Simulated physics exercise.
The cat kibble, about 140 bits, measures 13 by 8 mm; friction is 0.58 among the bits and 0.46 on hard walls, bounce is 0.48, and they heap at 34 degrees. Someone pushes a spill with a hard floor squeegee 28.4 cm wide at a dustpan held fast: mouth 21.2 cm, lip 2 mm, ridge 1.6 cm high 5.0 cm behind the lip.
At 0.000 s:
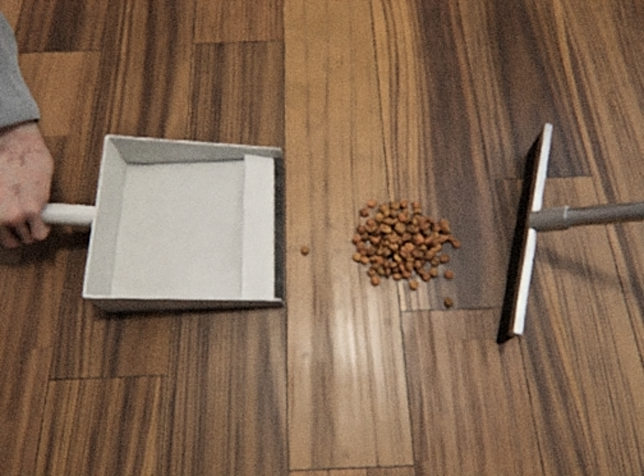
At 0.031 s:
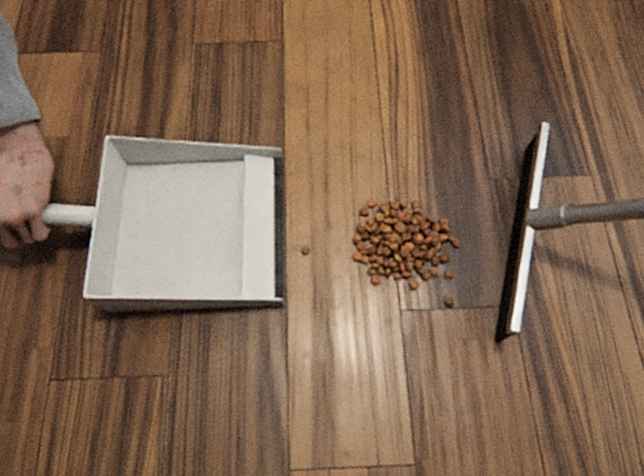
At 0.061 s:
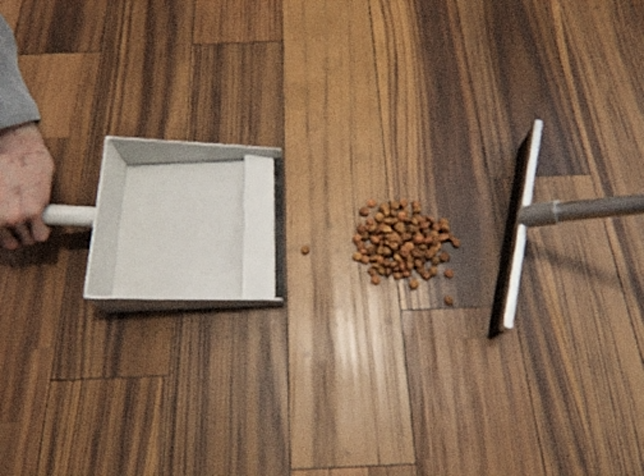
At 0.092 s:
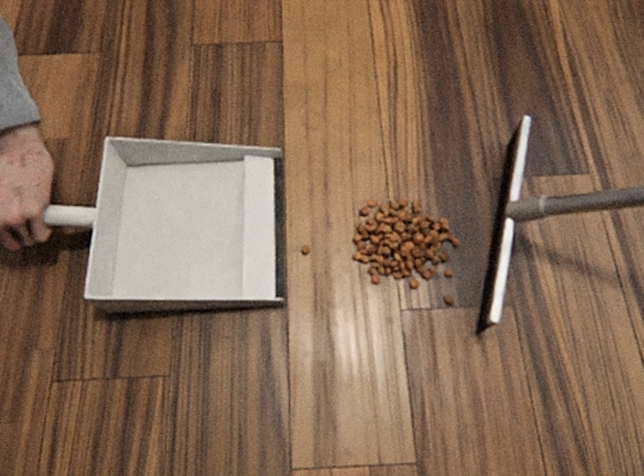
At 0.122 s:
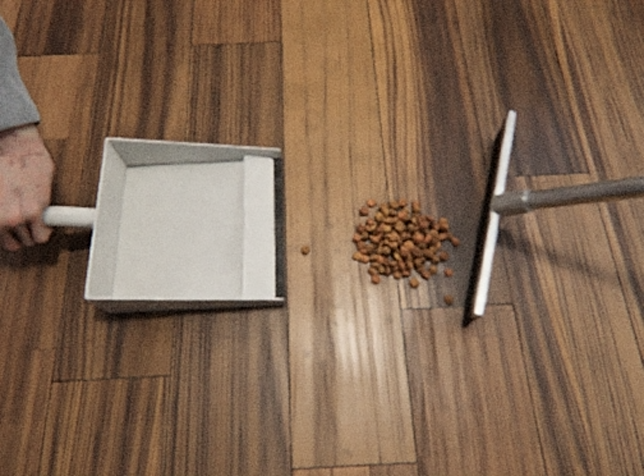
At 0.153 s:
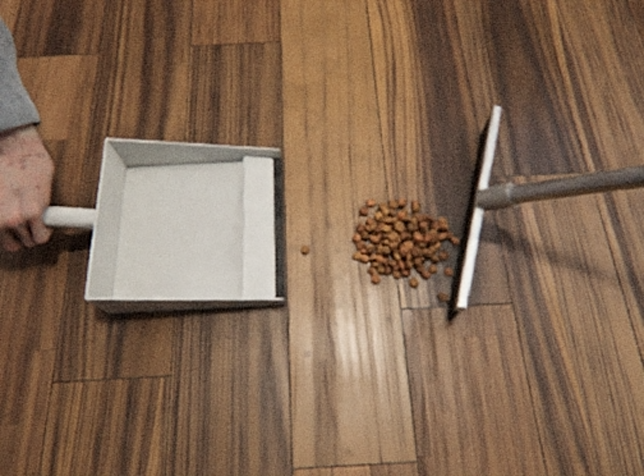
A hand held a white dustpan still on the wood floor while a squeegee on a gray pole slid left from the right side, reaching the edge of a small heap of brown kibble.
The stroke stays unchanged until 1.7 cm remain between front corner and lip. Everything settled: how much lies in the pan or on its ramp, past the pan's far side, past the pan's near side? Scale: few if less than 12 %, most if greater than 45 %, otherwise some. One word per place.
In the pan or on its ramp - some; past the pan's far side - few; past the pan's near side - few.
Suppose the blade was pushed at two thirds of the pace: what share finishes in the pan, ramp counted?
I'd put it at roughly 20 per cent.
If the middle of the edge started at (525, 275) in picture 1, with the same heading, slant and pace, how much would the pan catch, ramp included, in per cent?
The pan and its ramp would take some 10 per cent.
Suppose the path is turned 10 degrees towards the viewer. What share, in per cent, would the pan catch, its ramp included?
My guess is some 15 percent.
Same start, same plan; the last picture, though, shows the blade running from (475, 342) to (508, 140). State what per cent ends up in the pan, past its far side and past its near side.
Per cent by place - pan 0, far side 0, near side 5.
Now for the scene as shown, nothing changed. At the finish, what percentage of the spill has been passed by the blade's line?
5 %.
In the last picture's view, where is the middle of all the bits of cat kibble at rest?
I'd say roughly (290, 205).
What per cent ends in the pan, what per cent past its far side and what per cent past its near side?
Final, in %: Pan 20, far side 5, near side 0.
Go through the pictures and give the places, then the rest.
The first picture shows blade from (514, 332) to (545, 132), moved 0.0 cm, 0 of the pieces shifted so far; middle of the pieces at (402, 238); pan at (186, 231).
The second picture shows blade from (512, 330) to (542, 130), moved 0.3 cm, 0 of the pieces shifted so far; middle of the pieces at (402, 238).
The third picture shows blade from (505, 326) to (535, 128), moved 1.2 cm, 0 of the pieces shifted so far; middle of the pieces at (402, 237).
The fourth picture shows blade from (492, 321) to (523, 124), moved 2.6 cm, 0 of the pieces shifted so far; middle of the pieces at (402, 237).
The fifth picture shows blade from (476, 314) to (509, 119), moved 4.5 cm, 0 of the pieces shifted so far; middle of the pieces at (402, 237).
The sixth picture shows blade from (460, 307) to (494, 114), moved 6.4 cm, 1 of the pieces shifted so far; middle of the pieces at (402, 236); pan at (186, 232). Its pace works out near 0.62 m/s, heading 25 degrees away from the viewer's side.
Then, at 0.33 s, middle of the blade 15 cm from the lip; 0 % over the lip, far side 0 %, near side 0 %.
After 0.44 s, middle of the blade 9 cm from the lip; 0 % over the lip, far side 0 %, near side 0 %.
After 0.69 s, middle of the blade 6 cm from the lip; 20 % over the lip, far side 5 %, near side 0 %.
In the end, at 1.1 s, pan 20 %, far side 5 %, near side 0 %, in front of the lip or behind the blade 75 %.
